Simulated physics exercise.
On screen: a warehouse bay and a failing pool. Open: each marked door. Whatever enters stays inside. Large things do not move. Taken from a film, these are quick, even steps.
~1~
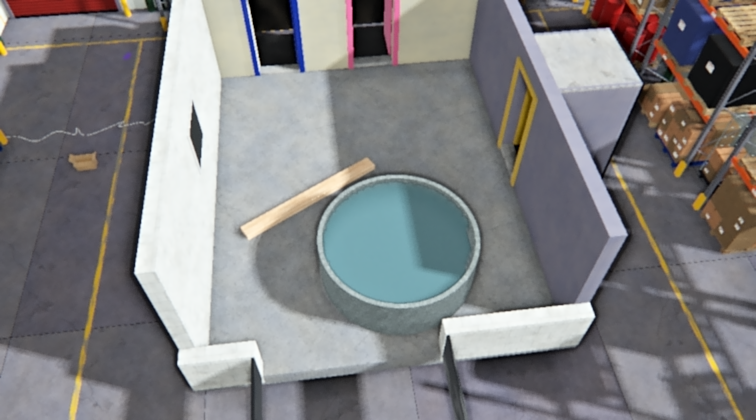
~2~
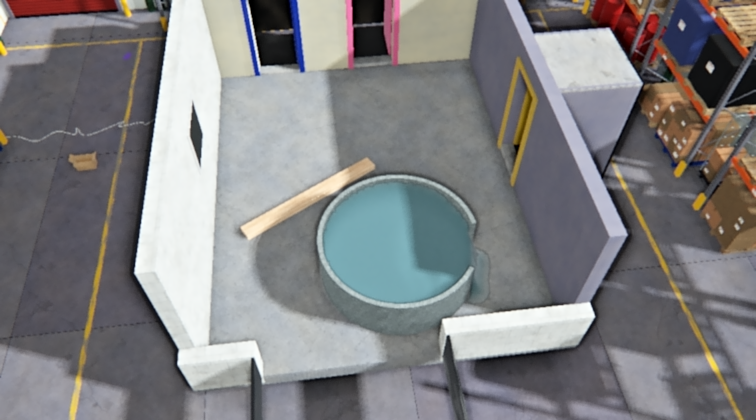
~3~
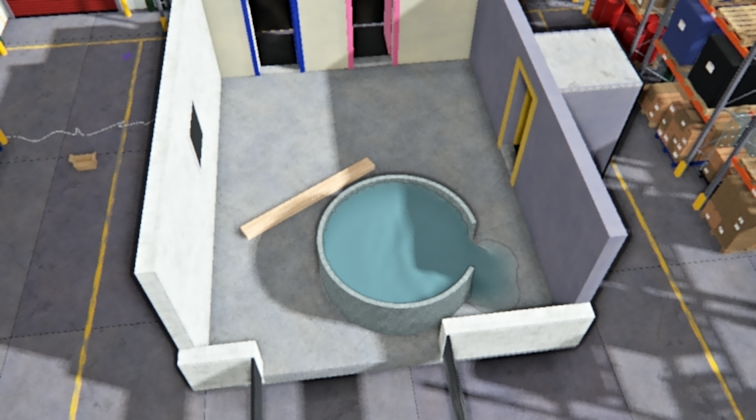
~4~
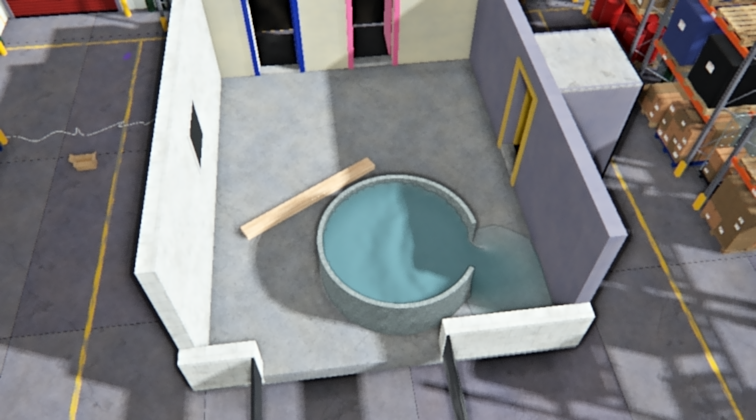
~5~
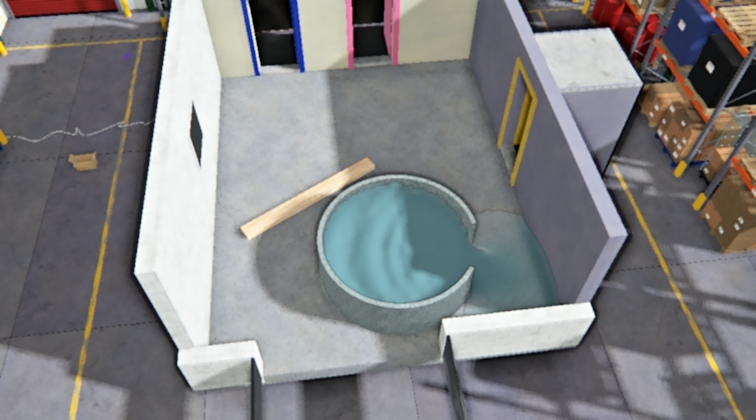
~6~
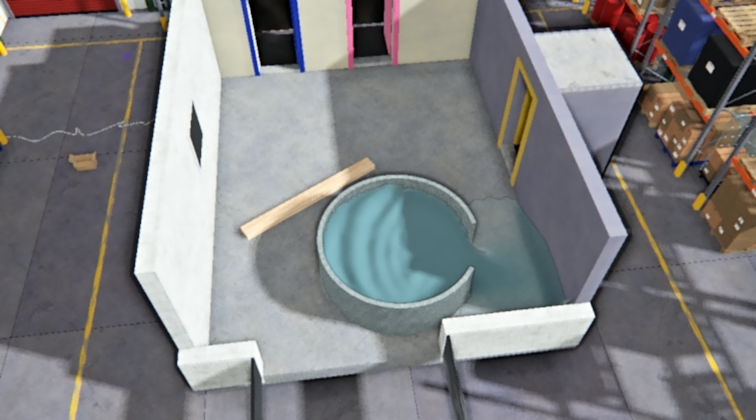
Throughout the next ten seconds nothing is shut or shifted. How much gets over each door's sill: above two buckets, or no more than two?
In the end the yellow door keeps it to two buckets; the blue door lets in beyond two buckets; the pink door lets in beyond two buckets.
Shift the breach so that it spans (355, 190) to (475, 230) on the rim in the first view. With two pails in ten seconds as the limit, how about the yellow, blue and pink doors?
Here's how it goes: The yellow overshoots, the blue overshoots, the pink overshoots.
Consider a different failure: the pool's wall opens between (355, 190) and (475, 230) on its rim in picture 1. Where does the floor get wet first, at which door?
That's the one in yellow.
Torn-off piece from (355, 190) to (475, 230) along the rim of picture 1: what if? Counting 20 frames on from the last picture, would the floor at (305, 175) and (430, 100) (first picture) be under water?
Respectively: Parched and drenched.
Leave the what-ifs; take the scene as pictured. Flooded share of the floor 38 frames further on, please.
Near 70 in a hundred.
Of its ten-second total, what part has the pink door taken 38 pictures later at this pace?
Close to 55 percent.
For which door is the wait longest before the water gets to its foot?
Observed: The door marked blue.
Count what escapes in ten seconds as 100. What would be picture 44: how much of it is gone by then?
65 per cent.
A moment on, water covers 10 % of the floor; the yellow door wet at the sill, nothing in, the blue door not reached, the pink door not reached.
Next, water covers 30 % of the floor; the yellow door wet at the sill, nothing in, the blue door not reached, the pink door not reached.
Then, water covers 55 % of the floor; the yellow door wet at the sill, nothing in, the blue door not reached, the pink door wet at the sill, nothing in.
Later, water covers 70 % of the floor; the yellow door wet at the sill, nothing in, the blue door under two buckets in, the pink door over two buckets in.
In the end, water covers 95 % of the floor; the yellow door wet at the sill, nothing in, the blue door over two buckets in, the pink door over two buckets in.
